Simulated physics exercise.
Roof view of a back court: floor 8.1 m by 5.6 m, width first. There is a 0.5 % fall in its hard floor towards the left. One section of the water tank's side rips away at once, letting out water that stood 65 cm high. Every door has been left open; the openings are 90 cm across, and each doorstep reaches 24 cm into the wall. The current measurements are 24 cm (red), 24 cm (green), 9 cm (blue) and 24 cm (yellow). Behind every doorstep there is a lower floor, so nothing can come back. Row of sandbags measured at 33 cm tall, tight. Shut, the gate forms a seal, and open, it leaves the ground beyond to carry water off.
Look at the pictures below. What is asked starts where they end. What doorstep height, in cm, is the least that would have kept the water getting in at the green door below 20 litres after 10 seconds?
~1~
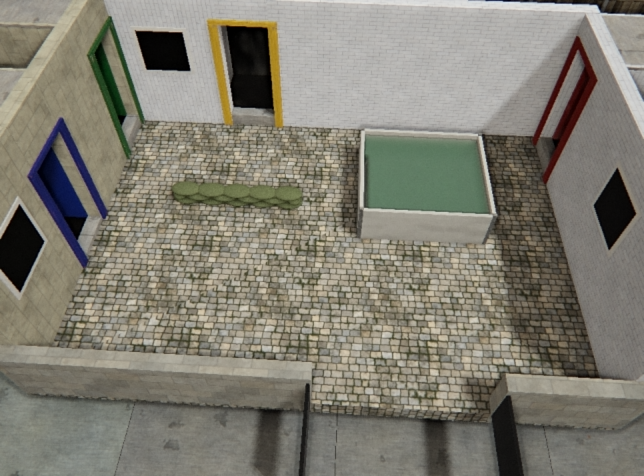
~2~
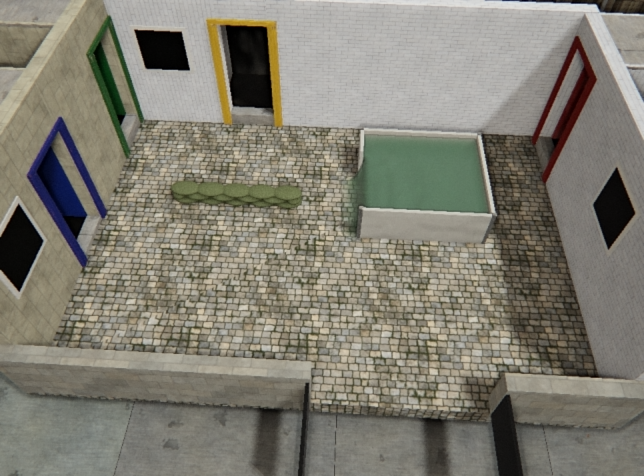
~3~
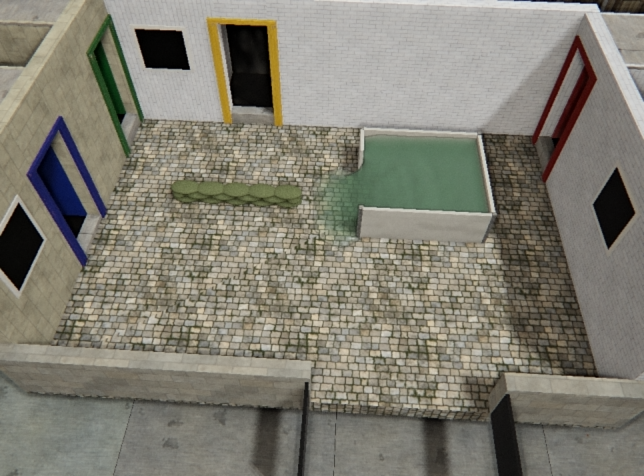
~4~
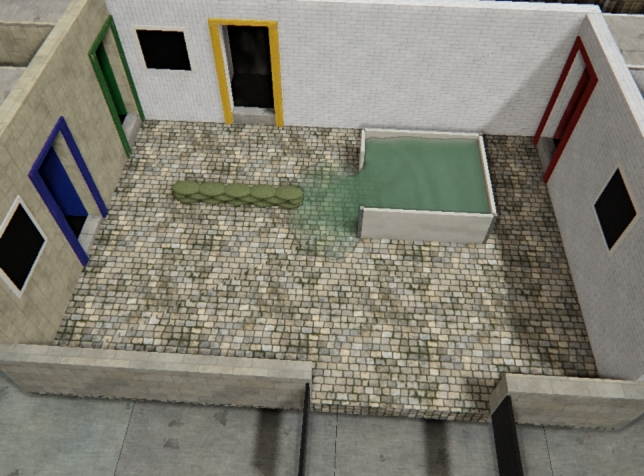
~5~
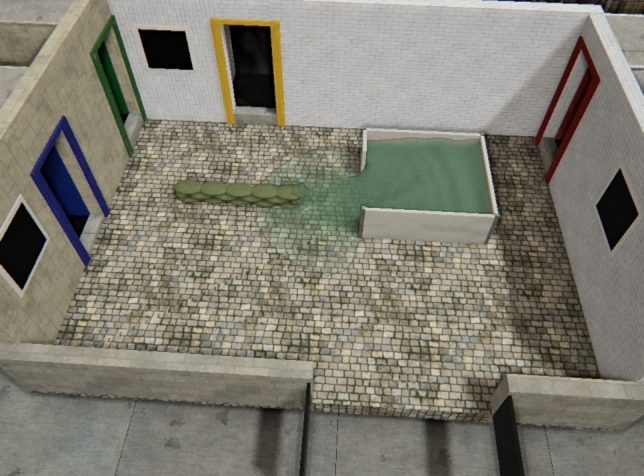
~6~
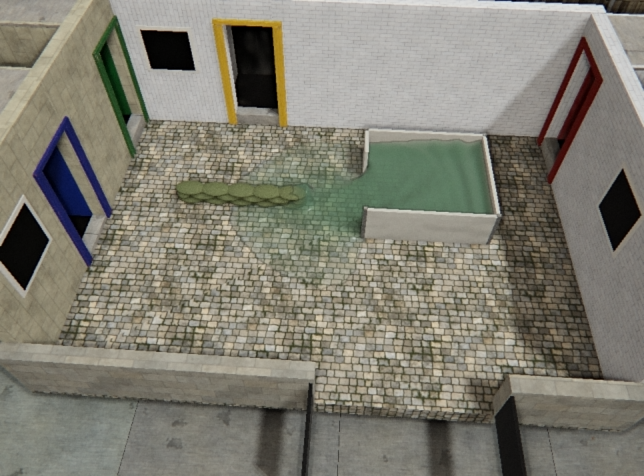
The least height is about 20 cm.
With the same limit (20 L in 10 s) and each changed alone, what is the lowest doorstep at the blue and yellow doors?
Roughly 15 cm at blue and 11.0 cm at yellow.
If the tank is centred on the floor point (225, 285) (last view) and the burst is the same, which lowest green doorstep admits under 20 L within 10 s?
Roughly 15 cm is needed.
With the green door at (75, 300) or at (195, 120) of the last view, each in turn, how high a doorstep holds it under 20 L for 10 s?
Roughly 16 cm, then roughly 10.5 cm.
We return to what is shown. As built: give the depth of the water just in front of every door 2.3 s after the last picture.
Depths in cm - red: 0, green: 25, blue: 19, yellow: 14.
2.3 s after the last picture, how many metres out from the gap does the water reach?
Front distance: Approx. 5.8 m.
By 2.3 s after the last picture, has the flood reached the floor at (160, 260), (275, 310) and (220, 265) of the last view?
1: Awash; 2: Awash; 3: Awash.
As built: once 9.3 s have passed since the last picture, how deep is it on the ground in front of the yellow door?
Some 8.5 cm.
Then, 0.7 s after the last picture water covers 30 % of the floor, deepest (43 cm) near (311, 205); it has not reached the green door.
Then, 2.3 s after the last picture water covers 50 % of the floor, deepest (34 cm) near (64, 358); 25 cm at the green door, 4 litres in over its 24 cm doorstep.
Then, 9.3 s after the last picture water covers 85 % of the floor, deepest (12 cm) near (243, 381); 8 cm at the green door, 7 litres in over its 24 cm doorstep.
At the green door as built, the water peaked near 27 cm, 1.9 s after the last picture.
With a doorstep of 16.5 cm, 43 litres would have come in within the 10 s; with 22.5 cm, 11 litres. So under 20 litres takes about 20 cm.
